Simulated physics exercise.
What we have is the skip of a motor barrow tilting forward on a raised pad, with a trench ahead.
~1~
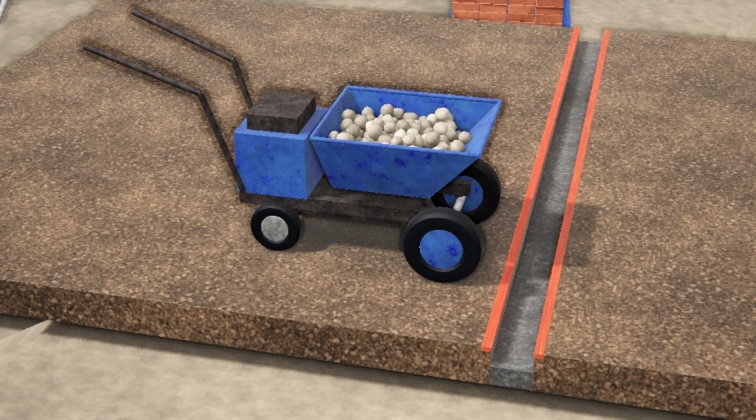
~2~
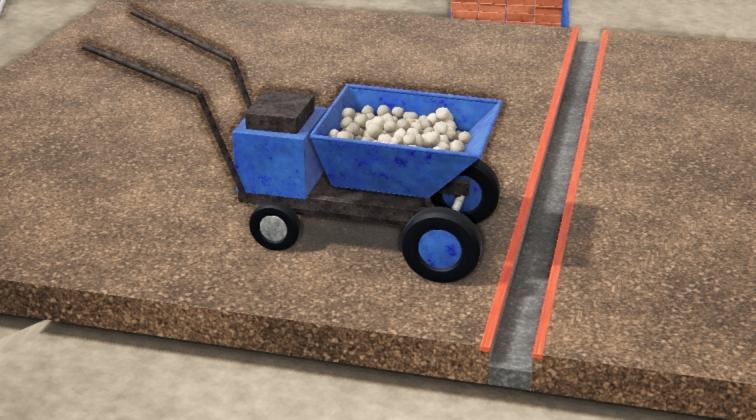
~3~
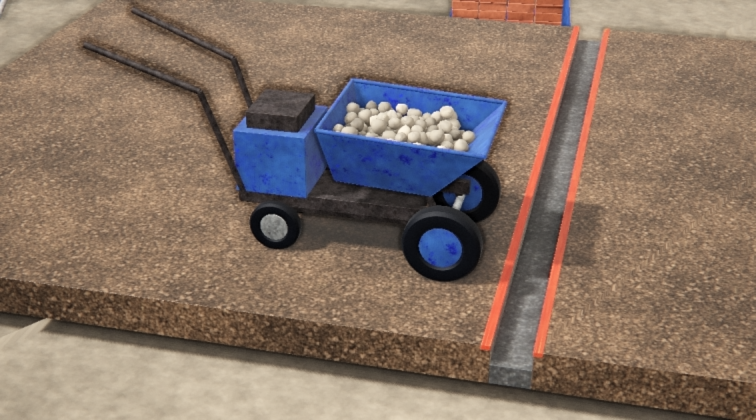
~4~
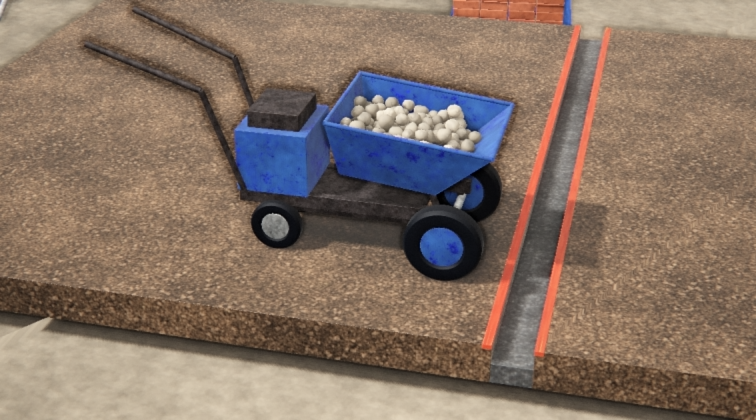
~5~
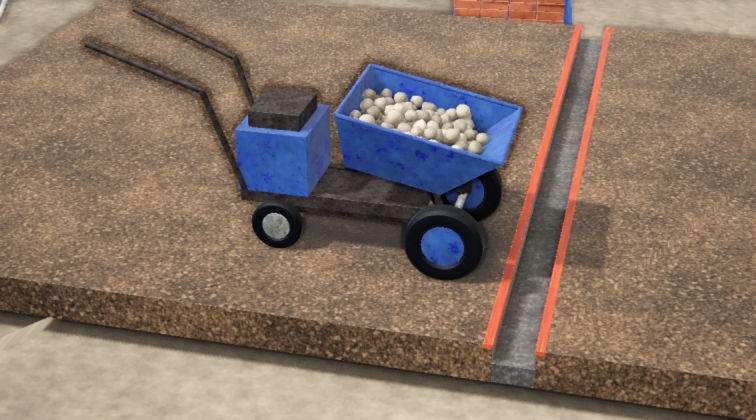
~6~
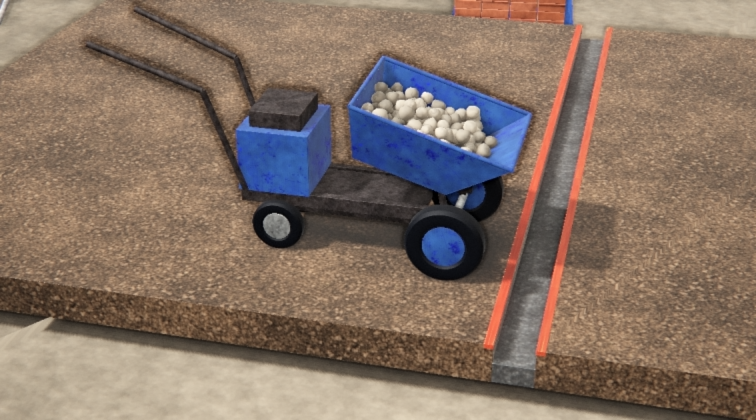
A blue motor barrow standing still beside a narrow orange-edged trench, its skip of pale pebbles gradually tilting forward to the right.
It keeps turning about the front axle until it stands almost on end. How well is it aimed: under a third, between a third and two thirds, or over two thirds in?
The trench takes less than a third.
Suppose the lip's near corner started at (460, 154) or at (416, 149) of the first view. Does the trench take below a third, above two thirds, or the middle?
The first try: Under a third. The second: One to two thirds.
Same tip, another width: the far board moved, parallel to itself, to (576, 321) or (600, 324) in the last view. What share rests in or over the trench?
First some 30, then 60 per cent.
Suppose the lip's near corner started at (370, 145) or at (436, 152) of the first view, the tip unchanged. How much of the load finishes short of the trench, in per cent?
The first gives 50 %, the second 0 %.
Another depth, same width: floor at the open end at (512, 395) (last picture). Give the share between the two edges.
Near 0 %.
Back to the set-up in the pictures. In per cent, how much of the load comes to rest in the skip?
Roughly 10 in a hundred.
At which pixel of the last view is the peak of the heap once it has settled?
Near (586, 243).
Soon, skip tipped steeply; all in the skip.
A while on, skip tipped right over; most in the skip; about a quarter beyond it; a stray few falling.
Towards the end, skip tipped right over; a small part in the skip; a stray few in or heaped over the trench; most beyond it.
Finally, skip tipped right over; a small part in the skip; a stray few in or heaped over the trench; most beyond it.
